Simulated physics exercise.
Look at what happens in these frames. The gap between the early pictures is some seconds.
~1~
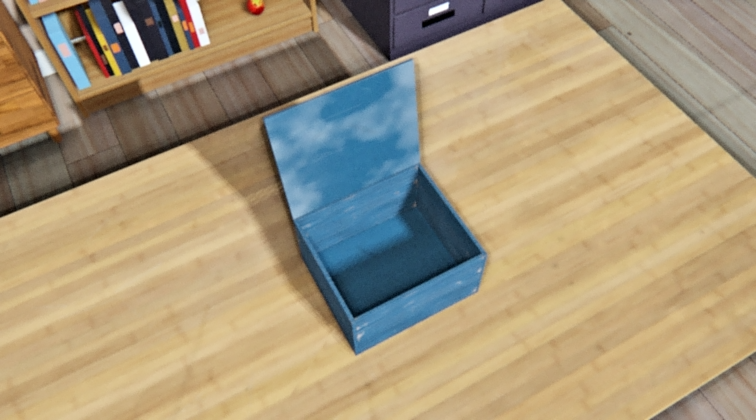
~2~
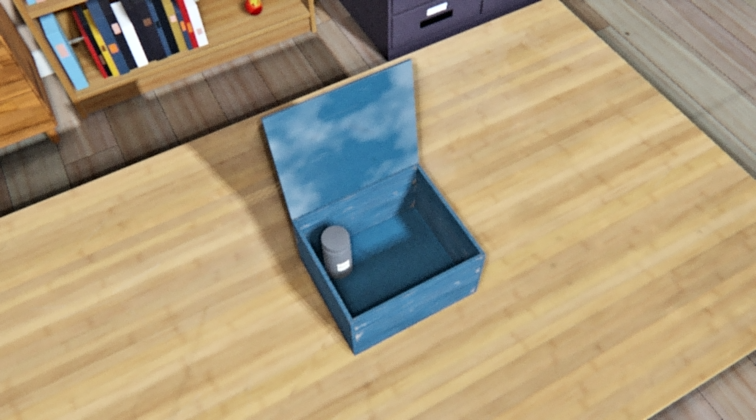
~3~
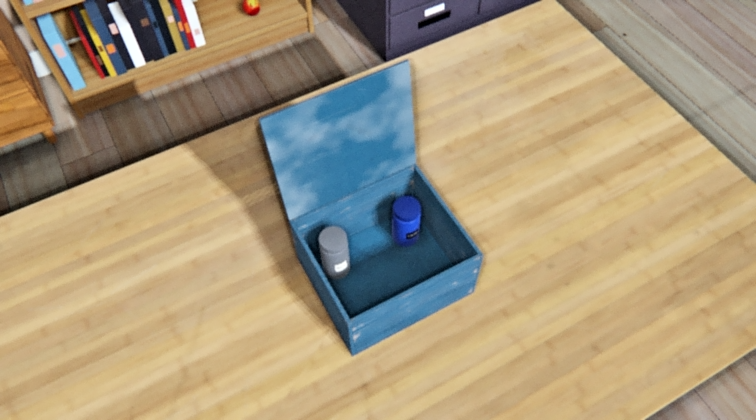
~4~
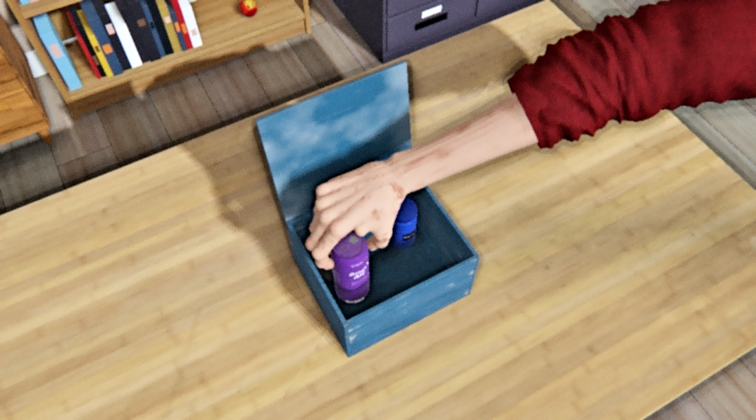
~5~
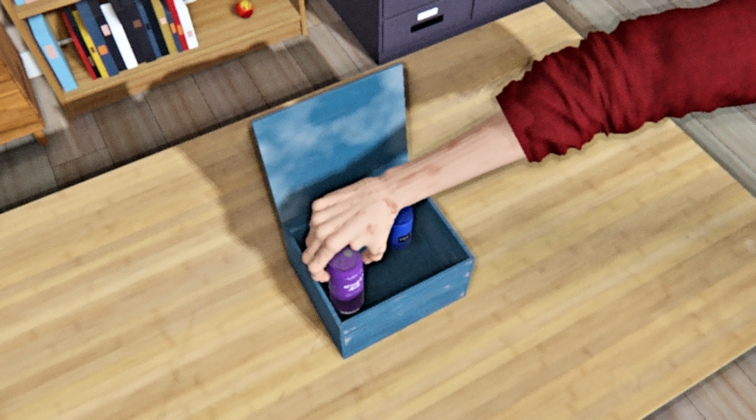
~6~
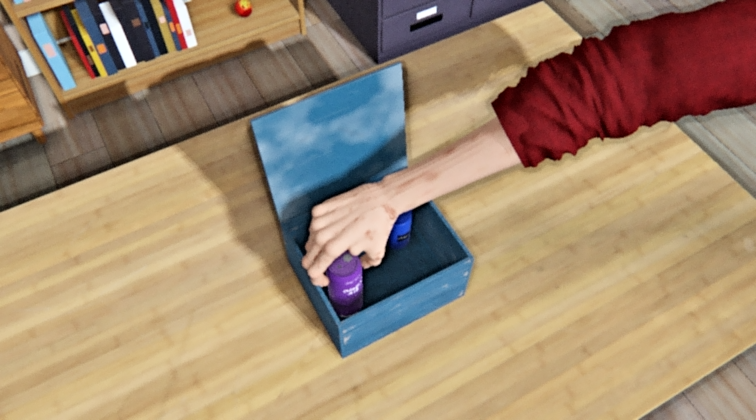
On a wooden table, an open blue box sat empty, then held a gray container, then a blue shaker too, before a hand in a red sleeve lowered a purple can into its left side.
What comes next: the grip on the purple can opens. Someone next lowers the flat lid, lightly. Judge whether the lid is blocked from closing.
Judgement: Blocked.
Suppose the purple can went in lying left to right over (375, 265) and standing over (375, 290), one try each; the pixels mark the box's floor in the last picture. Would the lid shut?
First time round it drops into place, and second time round it won't go down.
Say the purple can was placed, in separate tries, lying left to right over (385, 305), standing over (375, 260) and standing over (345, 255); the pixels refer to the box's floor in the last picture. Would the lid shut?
First, it shuts; second, it stays open; third, it shuts.
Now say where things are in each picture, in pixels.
The last thing is not in view yet, in the first frame.
The last thing is not in view yet, in the second frame.
The last thing is not in view yet; blue shaker (406, 222), in the third frame.
Still above its spot; purple can (351, 269); blue shaker (403, 223), in the fourth frame.
Still above its spot; purple can (346, 281); blue shaker (398, 225), in the fifth frame.
In place under the hand; purple can (345, 285), in the sixth frame.
Then, 1.20 s later than the last frame, lid starting down.
Then, 1.70 s later than the last frame, lid 48° above the rim.
Then, 2.00 s later than the last frame, lid 16° above the rim.
Then, 4.20 s later than the last frame, purple can resting near (345, 285).
When it is over, lid 16° above the rim; all 3 as before. End places, in pixels of the last picture, purple can near (345, 285).
